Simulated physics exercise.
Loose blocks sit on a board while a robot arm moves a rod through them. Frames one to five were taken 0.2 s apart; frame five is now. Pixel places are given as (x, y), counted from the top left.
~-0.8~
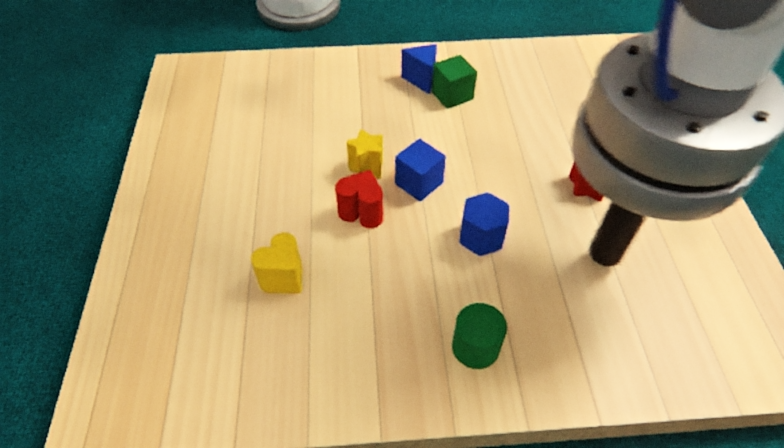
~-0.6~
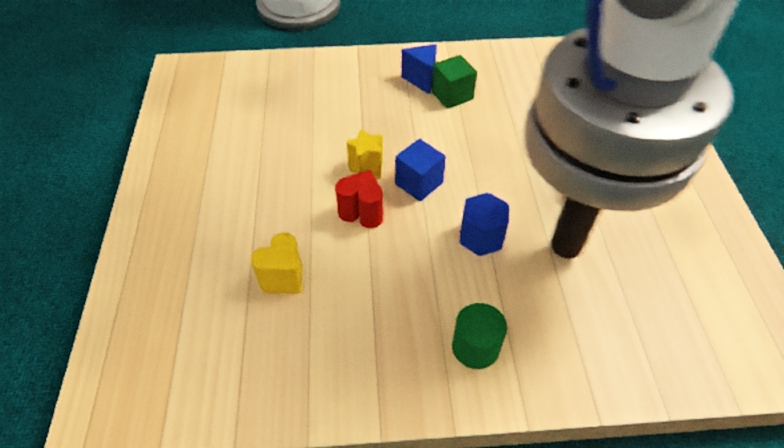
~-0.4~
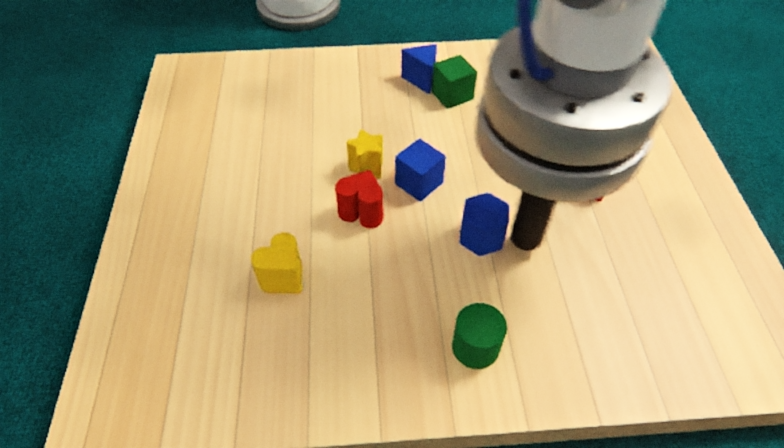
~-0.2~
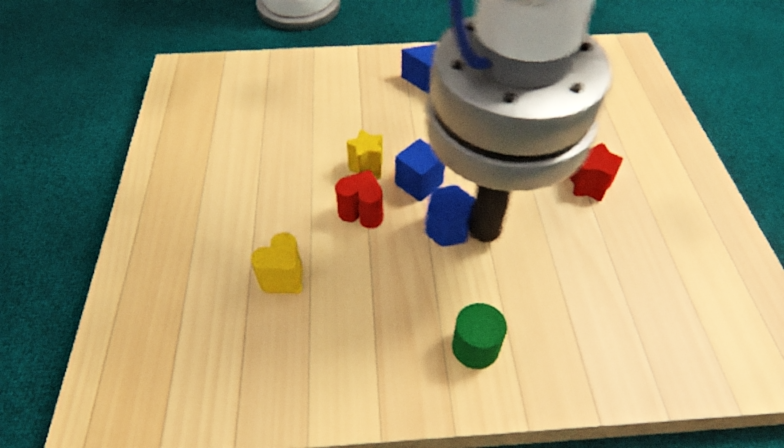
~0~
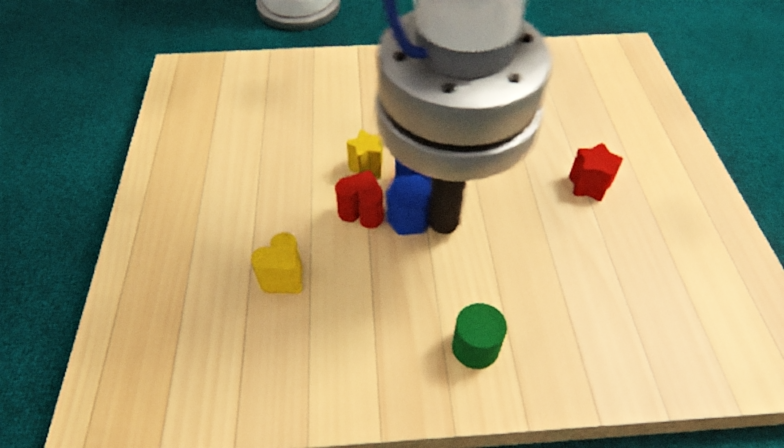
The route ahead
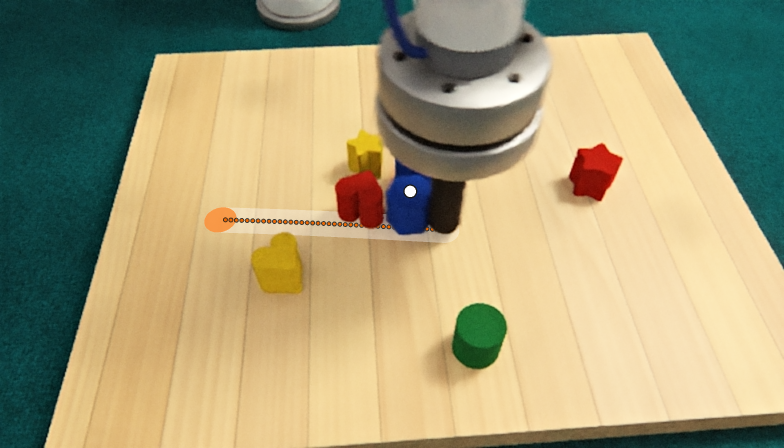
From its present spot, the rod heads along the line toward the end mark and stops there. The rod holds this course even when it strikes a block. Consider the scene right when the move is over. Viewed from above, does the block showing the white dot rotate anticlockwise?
Final answer: No.
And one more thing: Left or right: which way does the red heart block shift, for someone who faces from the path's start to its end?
It's set to shift right.
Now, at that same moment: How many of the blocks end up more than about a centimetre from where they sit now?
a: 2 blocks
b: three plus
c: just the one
Option a.
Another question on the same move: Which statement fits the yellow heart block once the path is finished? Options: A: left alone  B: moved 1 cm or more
(A)
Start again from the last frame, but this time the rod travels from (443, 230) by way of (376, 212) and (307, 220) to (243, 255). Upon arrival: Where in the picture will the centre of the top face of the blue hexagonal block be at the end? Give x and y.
Just about (250, 184).
The drawn path runs from (443, 230) directly to (220, 220); the dot is on the blue hexagonal block.
On the path given first. One third of the way, rod at (366, 217); red heart block at (294, 167); blue hexagonal block at (335, 181), turned 25° clockwise.
Two thirds of the way, rod at (290, 214); red heart block at (257, 144), turned 20° anticlockwise; blue hexagonal block at (287, 166), turned 100° clockwise.
At the end, rod at (217, 211); yellow heart block not moved; red heart block at (257, 142), turned 30° anticlockwise; blue hexagonal block at (281, 167), turned 125° clockwise; blue square block not moved.
